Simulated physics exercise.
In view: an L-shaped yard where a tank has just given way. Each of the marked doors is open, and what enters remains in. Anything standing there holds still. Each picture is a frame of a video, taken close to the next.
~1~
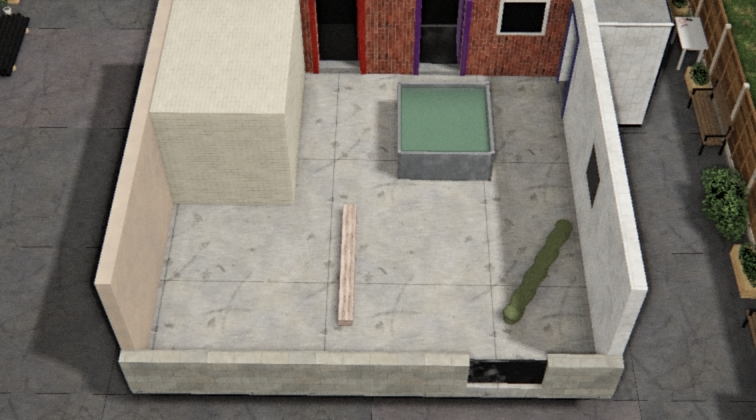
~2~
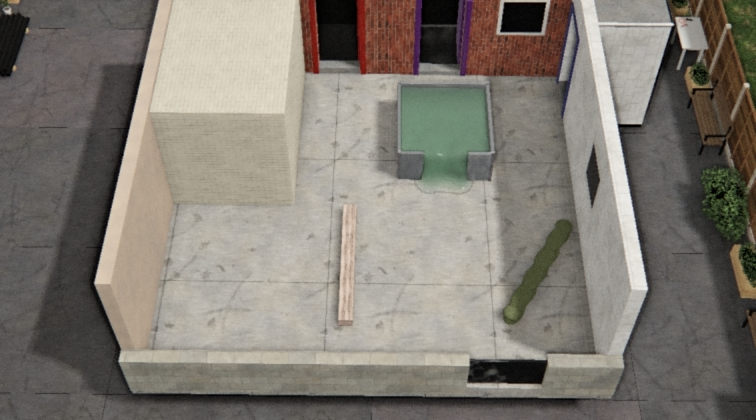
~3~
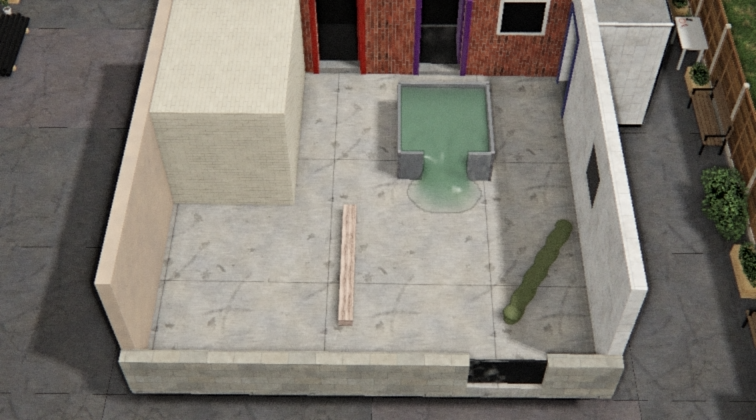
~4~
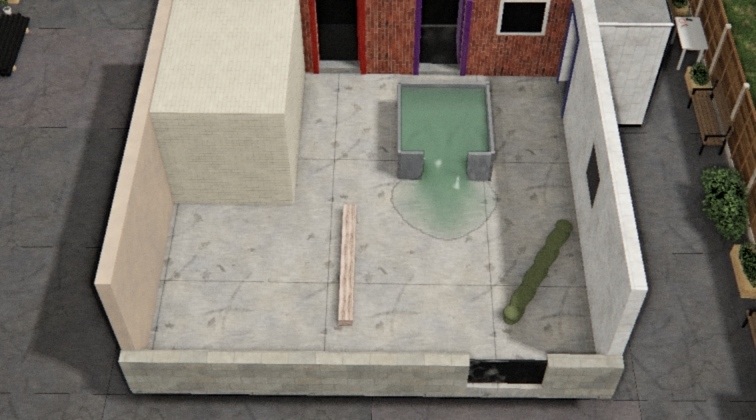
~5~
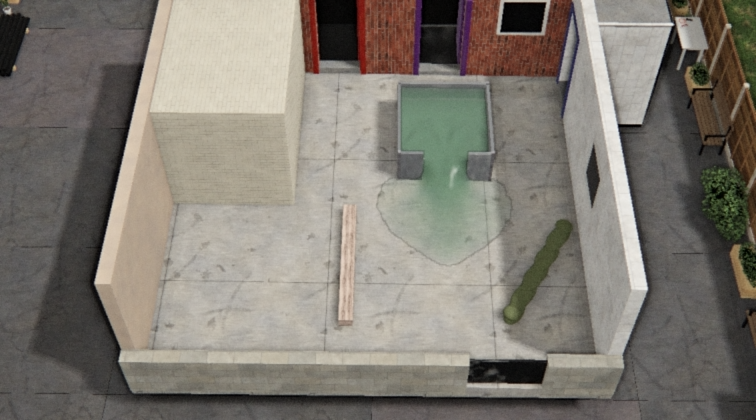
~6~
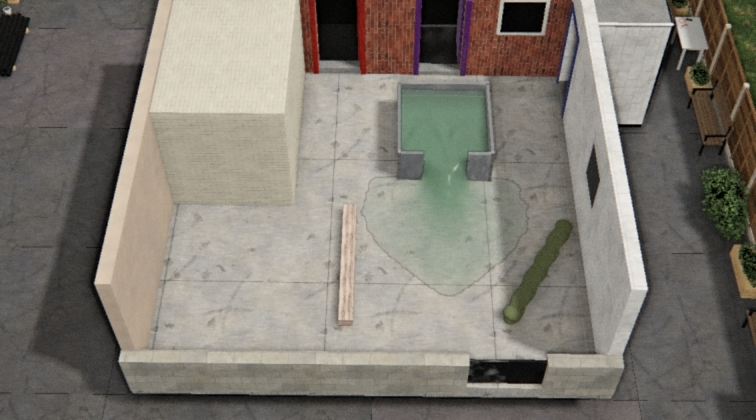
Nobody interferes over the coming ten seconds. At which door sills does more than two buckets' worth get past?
The purple door passes two buckets or less; the blue door passes two buckets or less; the red door passes two buckets or less.
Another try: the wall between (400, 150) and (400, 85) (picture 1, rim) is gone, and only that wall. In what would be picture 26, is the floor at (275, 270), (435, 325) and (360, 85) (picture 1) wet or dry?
In turn: Swamped, untouched, swamped.
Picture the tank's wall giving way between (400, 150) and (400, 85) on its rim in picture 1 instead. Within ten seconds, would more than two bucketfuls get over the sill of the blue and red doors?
The blue one ends up above, and the red one ends up above.
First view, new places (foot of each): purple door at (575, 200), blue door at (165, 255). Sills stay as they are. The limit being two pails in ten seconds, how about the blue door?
Blue falls short.
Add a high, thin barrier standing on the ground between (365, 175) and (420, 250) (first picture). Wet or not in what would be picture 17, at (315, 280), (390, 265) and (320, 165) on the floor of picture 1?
Reading the points as listed, I get left untouched, then left untouched, then left untouched.
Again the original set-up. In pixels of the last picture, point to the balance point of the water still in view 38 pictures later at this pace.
The spot I would choose is (432, 252).
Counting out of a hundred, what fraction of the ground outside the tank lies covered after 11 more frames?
It comes out near 30 percent.
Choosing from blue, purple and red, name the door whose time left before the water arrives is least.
From the pictures, my answer is the blue one.
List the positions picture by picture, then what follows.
In the first frame, the tank at (445, 120) is whole and still.
In the second frame, water pours out at (445, 170) and has run to (420, 186).
In the third frame, the front is at (457, 210), out from the gap at (445, 171).
In the fourth frame, the front is at (436, 234), out from the gap at (445, 171).
In the fifth frame, water pours out at (445, 171) and has run to (440, 260).
In the sixth frame, the front is at (441, 290), out from the gap at (445, 170).
A moment on, water covers 25 % of the floor; the purple door not reached, the blue door not reached, the red door not reached.
Next, water covers 30 % of the floor; the purple door not reached, the blue door not reached, the red door not reached.
Then, water covers 45 % of the floor; the purple door not reached, the blue door not reached, the red door not reached.
Later, water covers 55 % of the floor; the purple door not reached, the blue door wet at the sill, nothing in, the red door not reached.
In the end, water covers 85 % of the floor; the purple door wet at the sill, nothing in, the blue door wet at the sill, nothing in, the red door not reached.
